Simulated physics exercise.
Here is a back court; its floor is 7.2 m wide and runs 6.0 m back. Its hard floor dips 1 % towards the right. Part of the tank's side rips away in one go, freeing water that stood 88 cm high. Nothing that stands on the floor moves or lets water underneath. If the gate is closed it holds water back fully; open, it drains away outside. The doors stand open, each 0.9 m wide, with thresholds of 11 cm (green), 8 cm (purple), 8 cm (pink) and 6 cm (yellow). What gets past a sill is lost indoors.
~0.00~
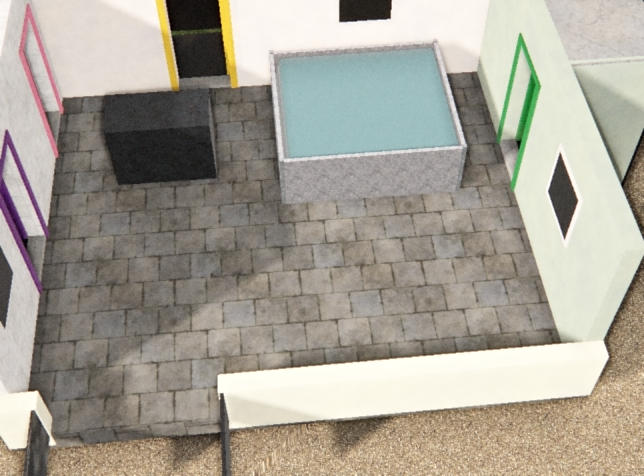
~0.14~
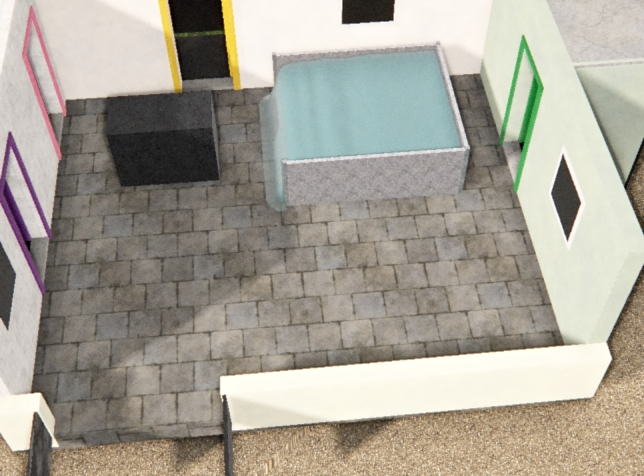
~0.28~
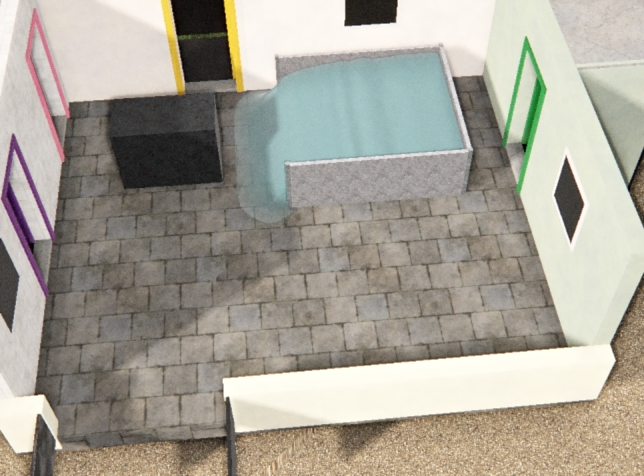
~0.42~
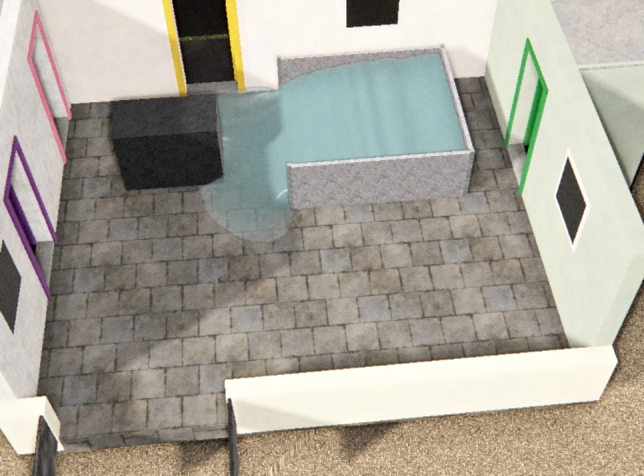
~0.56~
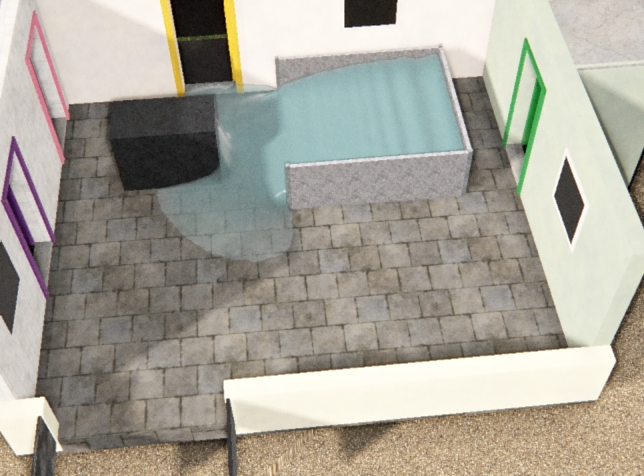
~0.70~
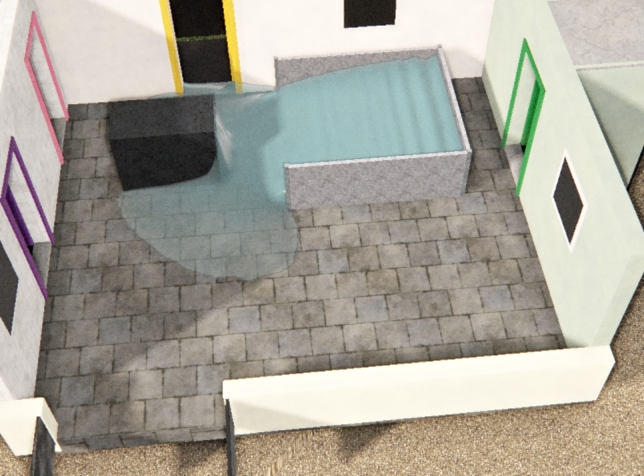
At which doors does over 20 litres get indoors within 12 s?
Door by door: At the green door it does not reach the limit; at the purple door it exceeds the limit; at the pink door it exceeds the limit; at the yellow door it exceeds the limit.
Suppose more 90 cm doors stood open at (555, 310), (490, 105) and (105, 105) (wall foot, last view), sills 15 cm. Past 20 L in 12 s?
In that order: Under, below, above.
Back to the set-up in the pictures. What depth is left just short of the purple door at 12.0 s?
Some 3.5 cm.
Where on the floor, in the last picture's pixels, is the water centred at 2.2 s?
Near (255, 170).
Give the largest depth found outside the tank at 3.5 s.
Roughly 32 cm.
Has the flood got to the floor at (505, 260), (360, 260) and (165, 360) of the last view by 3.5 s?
In turn: Not reached, still dry, under water.
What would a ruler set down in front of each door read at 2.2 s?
In cm: Green 0, purple 24, pink 41, yellow 34.
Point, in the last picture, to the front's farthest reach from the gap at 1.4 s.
At about (46, 299).
After 1.4 s water covers 40 % of the floor and is deepest (74 cm) near (69, 108); green door not reached, purple door 18 cm at the sill, 7 L in, pink door 21 cm at the sill, 62 L in, yellow door 24 cm at the sill, 33 L in.
After 2.2 s water covers 55 % of the floor and is deepest (50 cm) near (79, 107); green door not reached, purple door 24 cm at the sill, 78 L in, pink door 41 cm at the sill, 251 L in, yellow door 34 cm at the sill, 212 L in.
After 3.5 s water covers 60 % of the floor and is deepest (32 cm) near (79, 107); green door not reached, purple door 18 cm at the sill, 174 L in, pink door 30 cm at the sill, 565 L in, yellow door 21 cm at the sill, 428 L in.
After 7.0 s water covers 80 % of the floor and is deepest (17 cm) near (36, 388); green door 2 cm at the sill, 0 L in, purple door 5 cm at the sill, 195 L in, pink door 12 cm at the sill, 748 L in, yellow door 10 cm at the sill, 531 L in.
After 12.0 s water covers 95 % of the floor and is deepest (13 cm) near (552, 379); green door 8 cm at the sill, 0 L in, purple door 4 cm at the sill, 196 L in, pink door 5 cm at the sill, 758 L in, yellow door 7 cm at the sill, 580 L in.
